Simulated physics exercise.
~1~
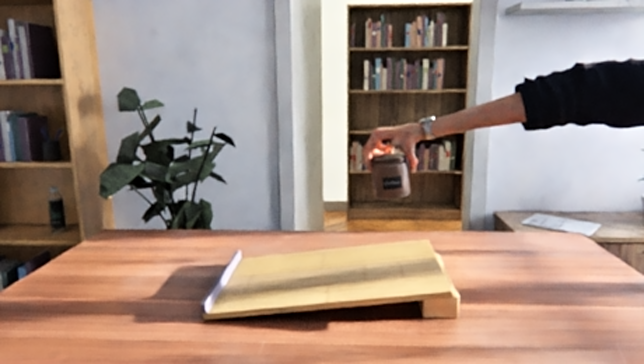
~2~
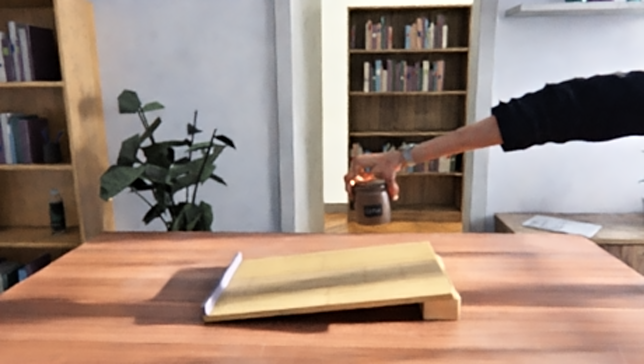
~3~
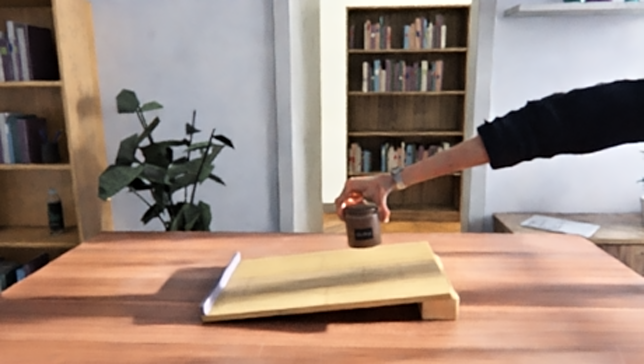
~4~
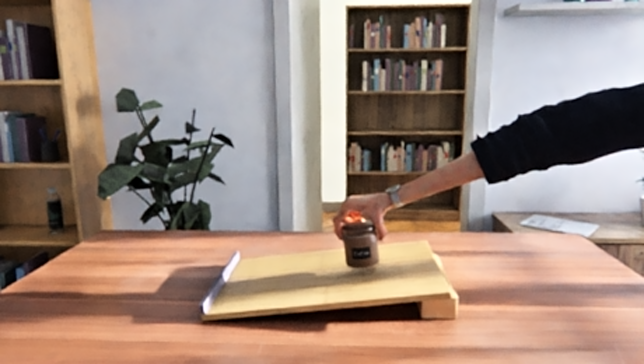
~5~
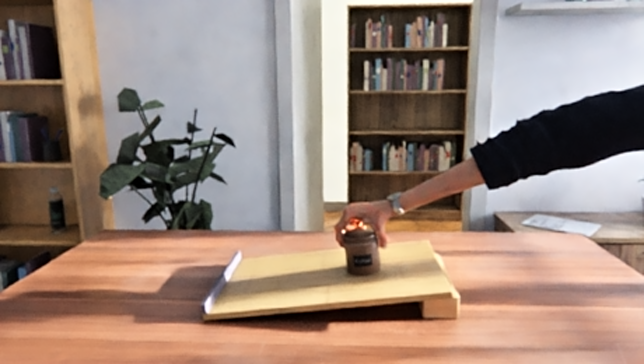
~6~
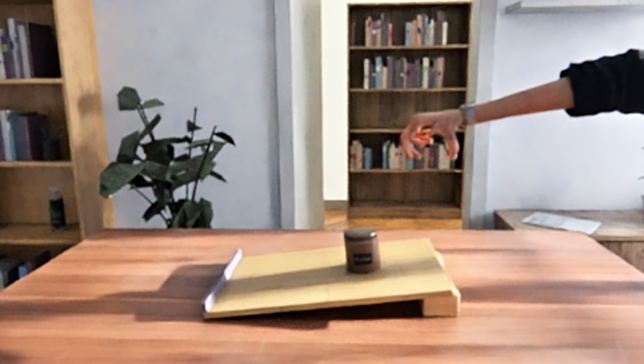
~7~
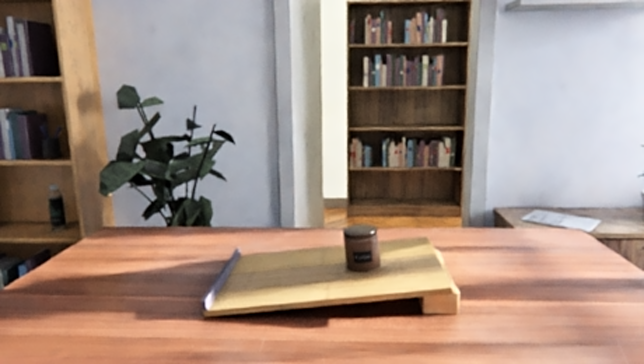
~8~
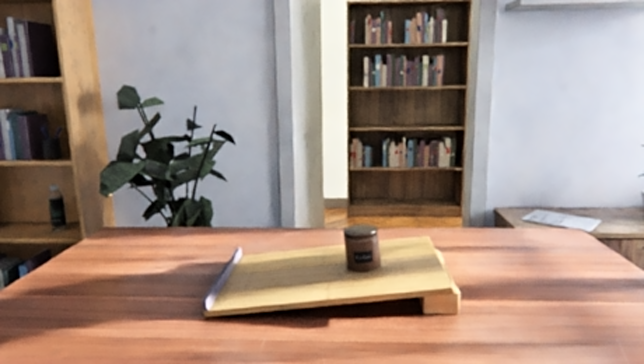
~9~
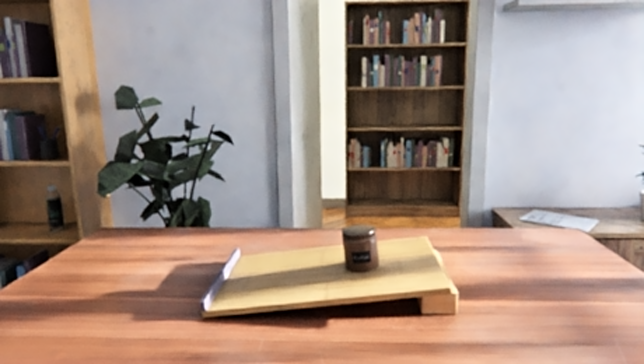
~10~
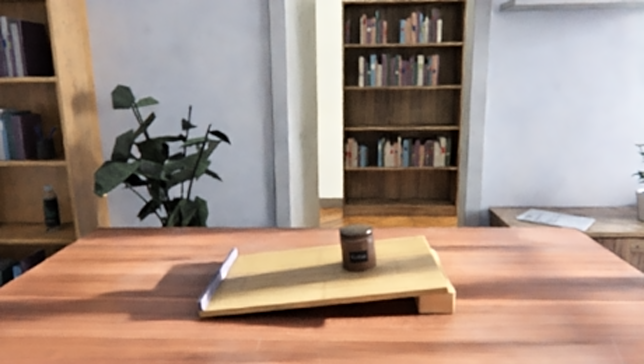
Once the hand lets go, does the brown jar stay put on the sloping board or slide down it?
The brown jar stays put. It rests on the sloping board right where the hand left it.
